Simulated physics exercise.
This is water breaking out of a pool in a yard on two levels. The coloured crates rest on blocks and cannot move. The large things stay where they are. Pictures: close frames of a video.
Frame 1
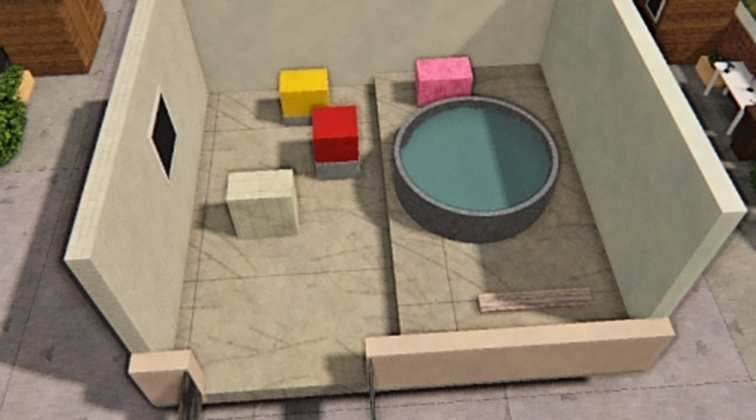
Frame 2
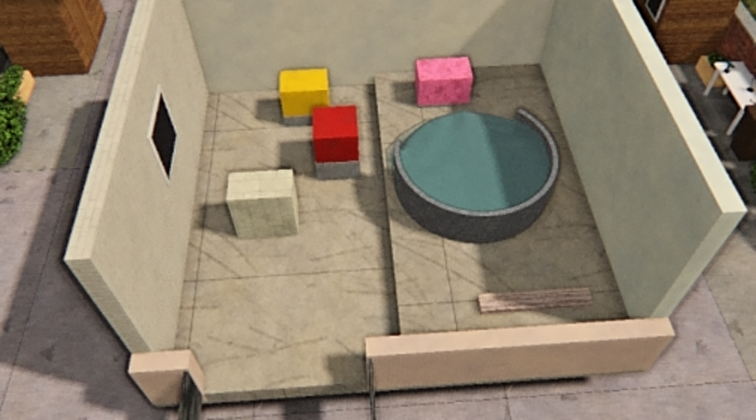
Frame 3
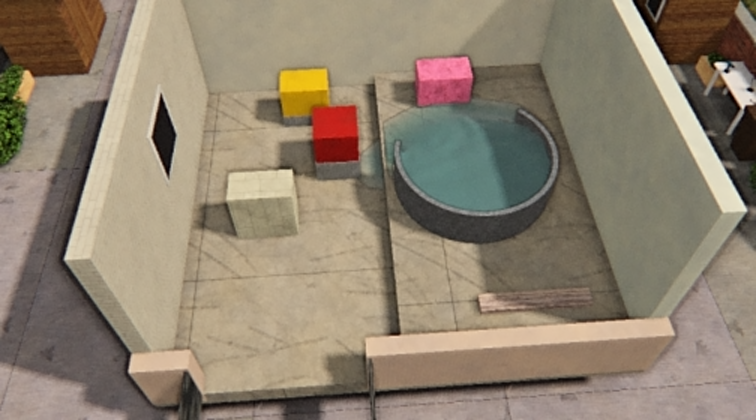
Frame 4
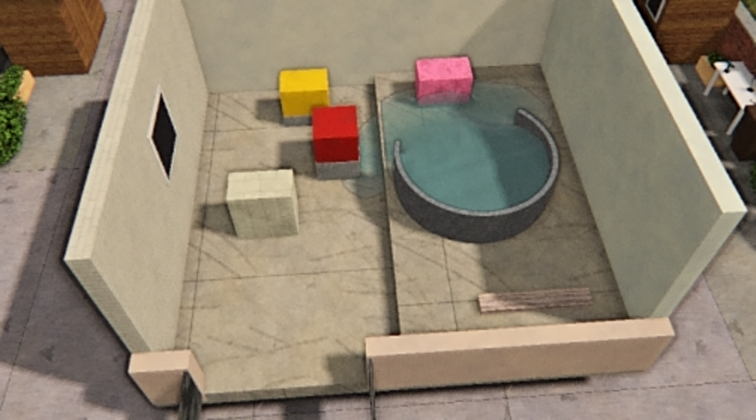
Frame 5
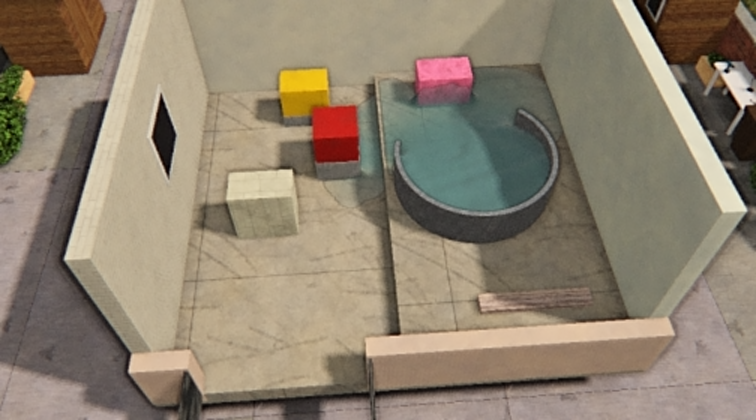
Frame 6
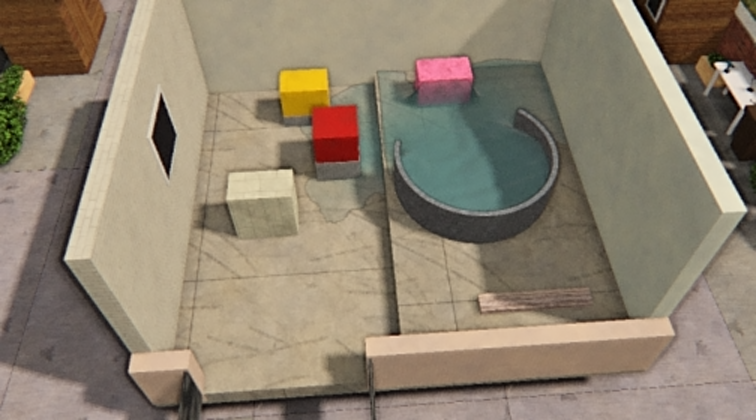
A round grey tank of blue-green water stands on the right side of a walled, two-level stone yard, seen from high above by a camera that stays still. A pink block sits behind it, with yellow, red and cream blocks to the left and a low plank in front. The tank's far rim opens, and water pours out, spreading back around the pink block and left past the red one.
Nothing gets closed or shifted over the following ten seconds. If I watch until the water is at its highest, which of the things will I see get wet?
You would see this: The yellow crate gets wet; the red crate keeps dry; the pink crate gets wet.
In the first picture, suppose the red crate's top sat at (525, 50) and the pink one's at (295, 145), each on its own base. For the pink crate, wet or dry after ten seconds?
The pink crate simply gets reached.
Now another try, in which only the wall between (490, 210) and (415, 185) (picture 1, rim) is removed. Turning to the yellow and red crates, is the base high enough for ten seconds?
Yellow crate stays untouched; red crate stays untouched.
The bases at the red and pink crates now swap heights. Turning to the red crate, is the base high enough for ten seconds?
The red crate gets flooded.
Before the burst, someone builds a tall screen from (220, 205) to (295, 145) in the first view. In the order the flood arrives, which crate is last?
Last comes the yellow one.
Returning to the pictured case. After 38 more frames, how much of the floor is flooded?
Near 95 in a hundred.
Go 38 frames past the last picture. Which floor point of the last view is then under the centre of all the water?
Somewhere around (367, 182) in the last view.
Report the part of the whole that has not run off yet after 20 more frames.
Roughly 100 %.
A moment on, water covers 30 % of the floor; the yellow crate water round its plinth, the red crate water round its plinth, the pink crate water round its plinth.
Next, water covers 40 % of the floor; the yellow crate water round its plinth, the red crate water round its plinth, the pink crate water round its plinth.
Then, water covers 60 % of the floor; the yellow crate water round its plinth, the red crate water round its plinth, the pink crate water round its plinth.
Later, water covers 95 % of the floor; the yellow crate water round its plinth, the red crate water round its plinth, the pink crate water round its plinth.
In the end, water covers 95 % of the floor; the yellow crate was topped, the red crate stayed above the water, the pink crate was topped.
